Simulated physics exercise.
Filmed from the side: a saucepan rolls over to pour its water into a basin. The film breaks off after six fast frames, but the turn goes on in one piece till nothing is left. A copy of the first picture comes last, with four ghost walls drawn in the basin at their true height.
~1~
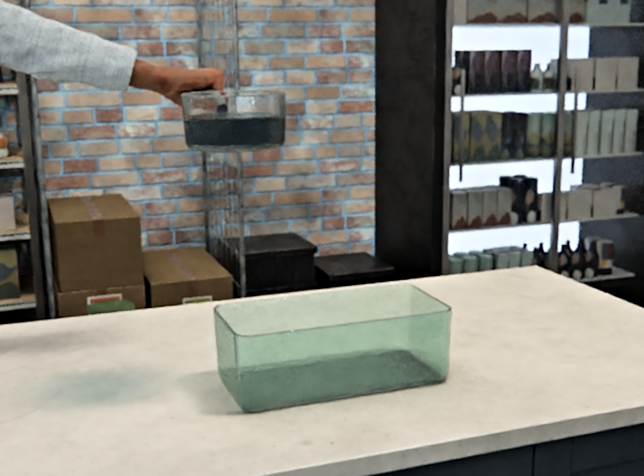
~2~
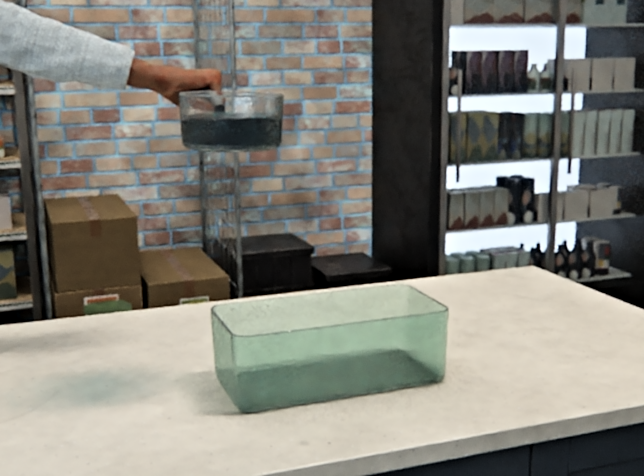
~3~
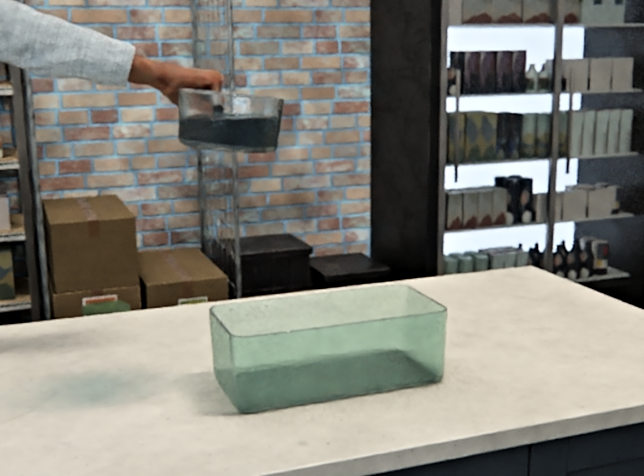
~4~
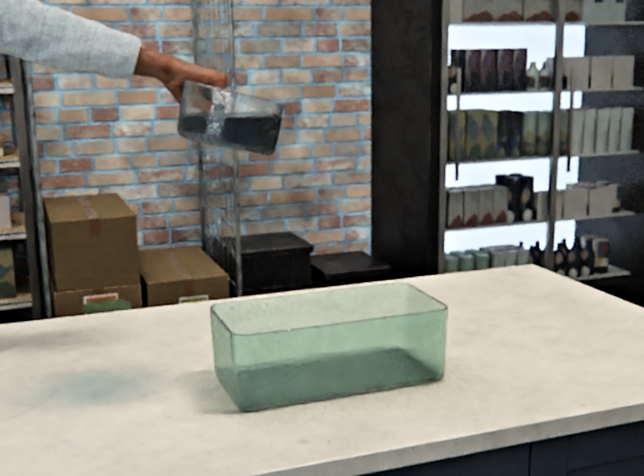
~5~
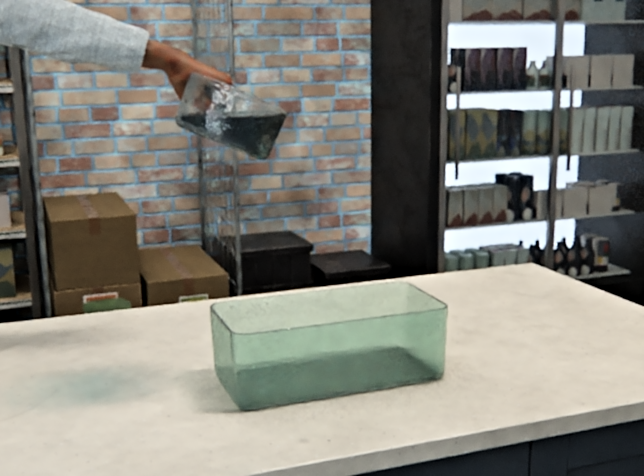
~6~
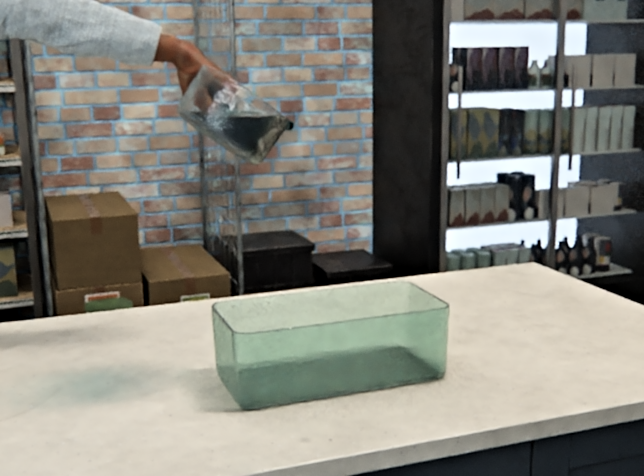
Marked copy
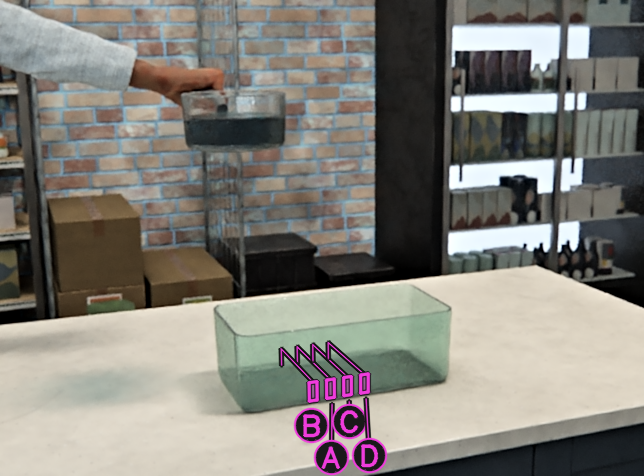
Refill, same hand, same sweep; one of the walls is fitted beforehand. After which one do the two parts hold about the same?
Choose D.
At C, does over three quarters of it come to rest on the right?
No.
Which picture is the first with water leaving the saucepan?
Picture 6.
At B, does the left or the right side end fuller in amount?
The right one.
In magenta, A at (332, 403); B at (314, 406); C at (349, 401); D at (366, 398).
With A, about 15 % ends left of the wall and 81 % right of it; 4 % is lost outside.
With B, about 7 % ends left of the wall and 88 % right of it; 5 % is lost outside.
With C, about 29 % ends left of the wall and 68 % right of it; 4 % is lost outside.
With D, about 50 % ends left of the wall and 47 % right of it; 3 % is lost outside.
